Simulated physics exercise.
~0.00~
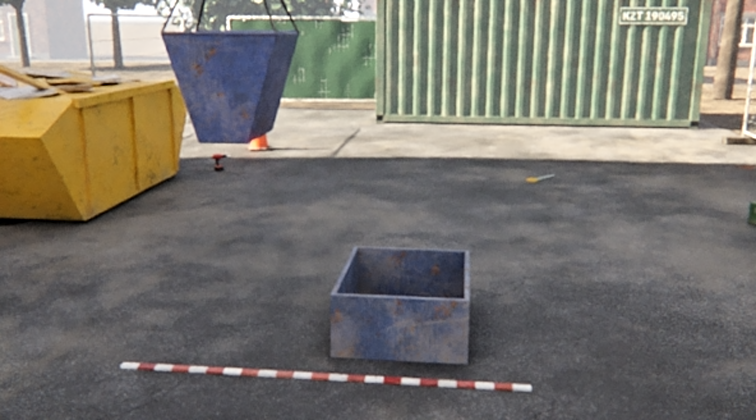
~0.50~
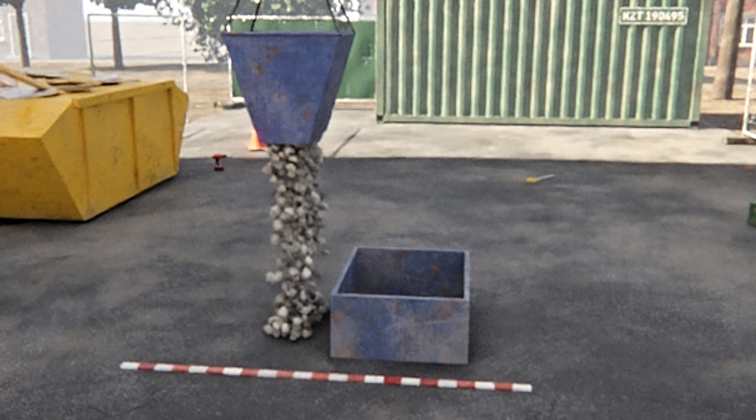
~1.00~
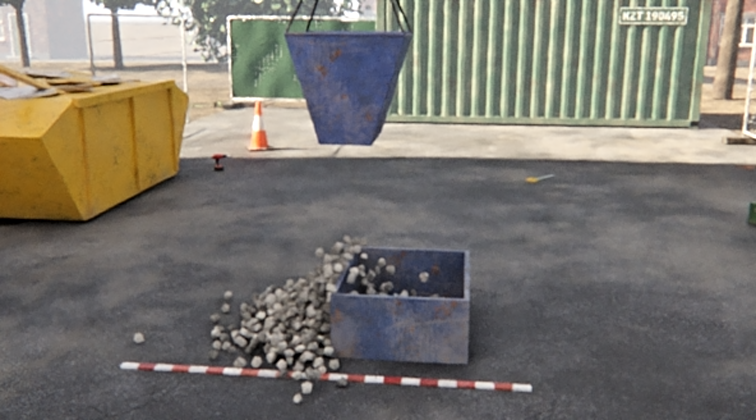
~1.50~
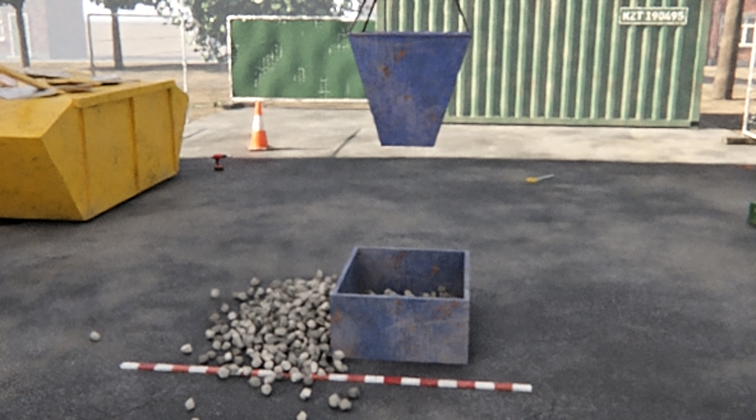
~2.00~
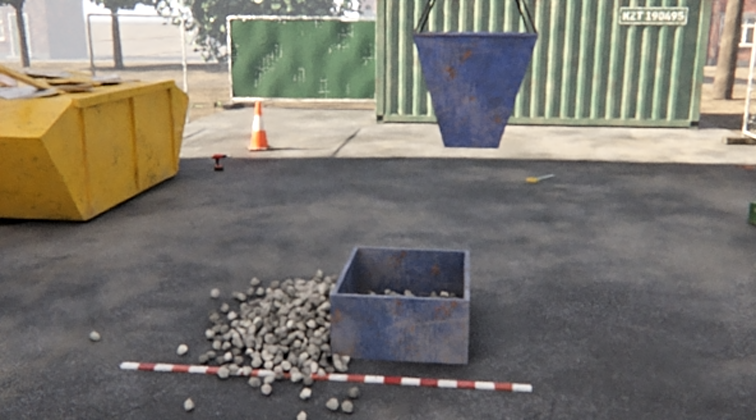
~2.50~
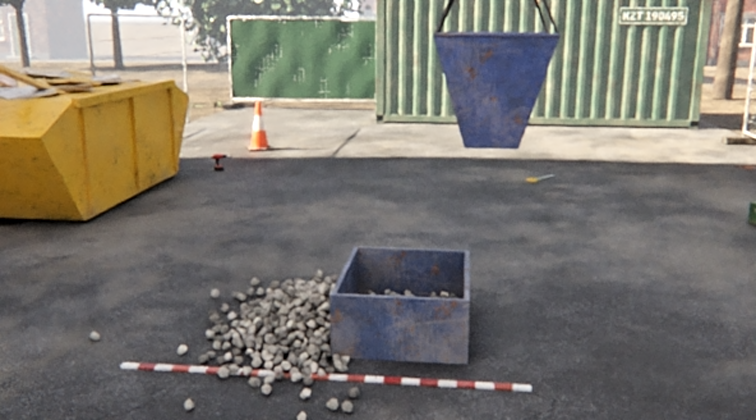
A blue skip moves right, dropping stones mostly left of the bin, few inside.
